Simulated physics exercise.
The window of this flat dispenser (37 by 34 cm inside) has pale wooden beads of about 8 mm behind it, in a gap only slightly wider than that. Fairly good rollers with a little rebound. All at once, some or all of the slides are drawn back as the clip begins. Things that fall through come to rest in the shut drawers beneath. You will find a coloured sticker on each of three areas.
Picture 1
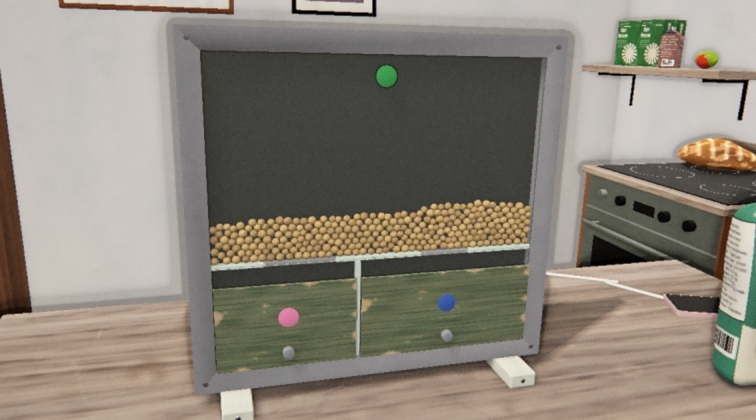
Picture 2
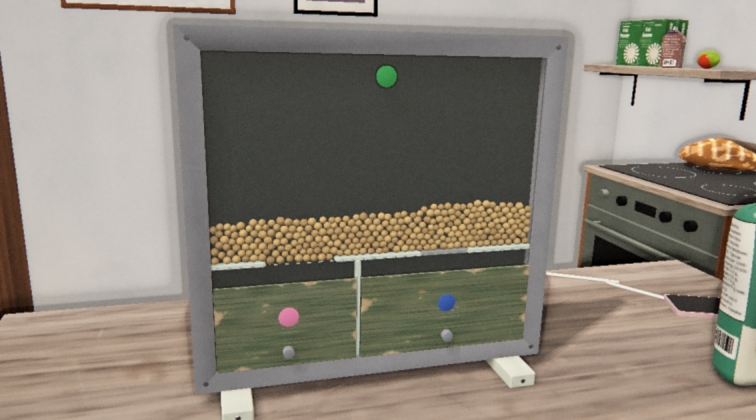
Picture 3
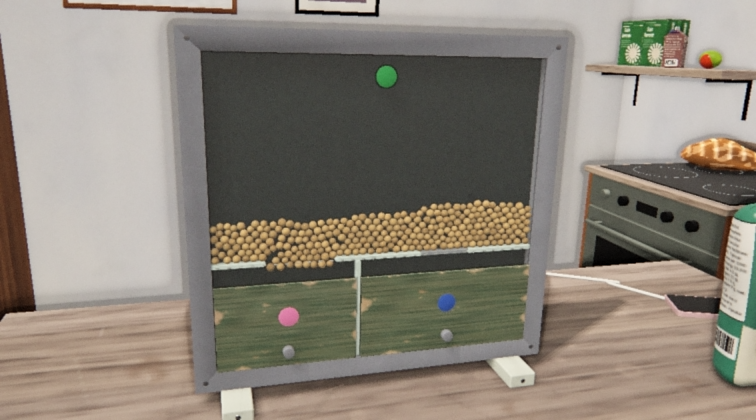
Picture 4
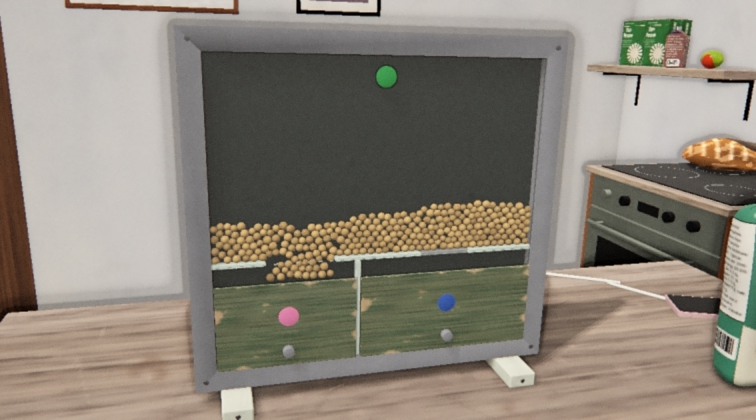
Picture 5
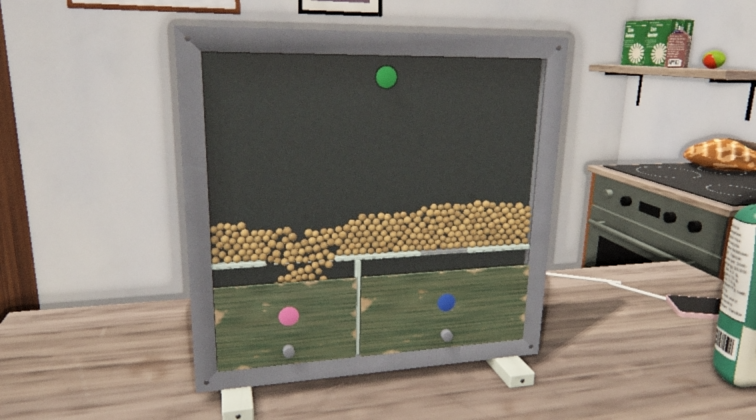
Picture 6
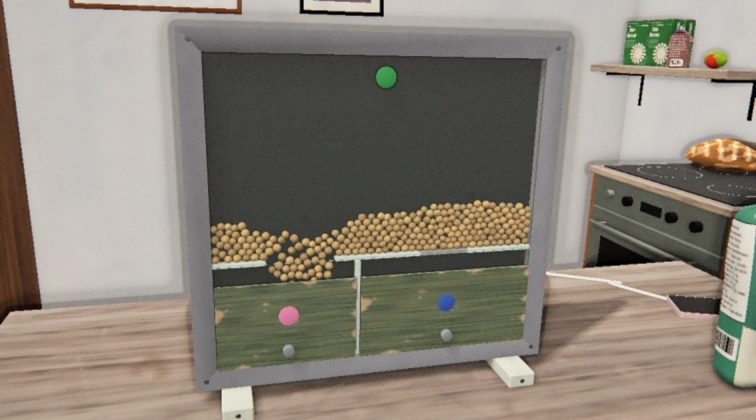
On a kitchen counter, wooden beads in a flat framed dispenser sinking through a gap at left, hollowing the layer above.
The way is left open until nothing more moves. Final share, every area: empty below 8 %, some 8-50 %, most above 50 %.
Pink drawer: Some; blue drawer: Empty; green store: Most.
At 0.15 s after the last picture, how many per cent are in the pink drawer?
That comes to some 25 percent of the load.
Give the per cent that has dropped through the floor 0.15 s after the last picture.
I'd guess near 25 in a hundred.
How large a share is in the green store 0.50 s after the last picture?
The share there is some 65 per cent.
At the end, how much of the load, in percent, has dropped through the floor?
40 per cent, roughly.
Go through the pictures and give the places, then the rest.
In the first picture, about 280 beads; load centre (385, 234); pink (289, 318), blue (447, 303), green (387, 76); slides (260, 264) to (339, 259), (416, 253) to (470, 250).
In the second picture, 1 of 2 slides gone; load centre (385, 233); 0 out.
In the third picture, load centre (384, 233); 8 out.
In the fourth picture, load centre (384, 234); 20 out.
In the fifth picture, load centre (393, 235); 30 out.
In the sixth picture, load centre (393, 235); 45 out.
Then, 0.15 s after the last picture, 25 % are out; pink 25 %, green 75 %.
Then, 0.50 s after the last picture, 35 % are out; pink 35 %, green 65 %.
Then, 1.20 s after the last picture, 40 % are out; pink 40 %, green 60 %.
At rest 1.8 s after the last picture, 40 % are out; pink 40 %, blue 0 %, green 60 %.
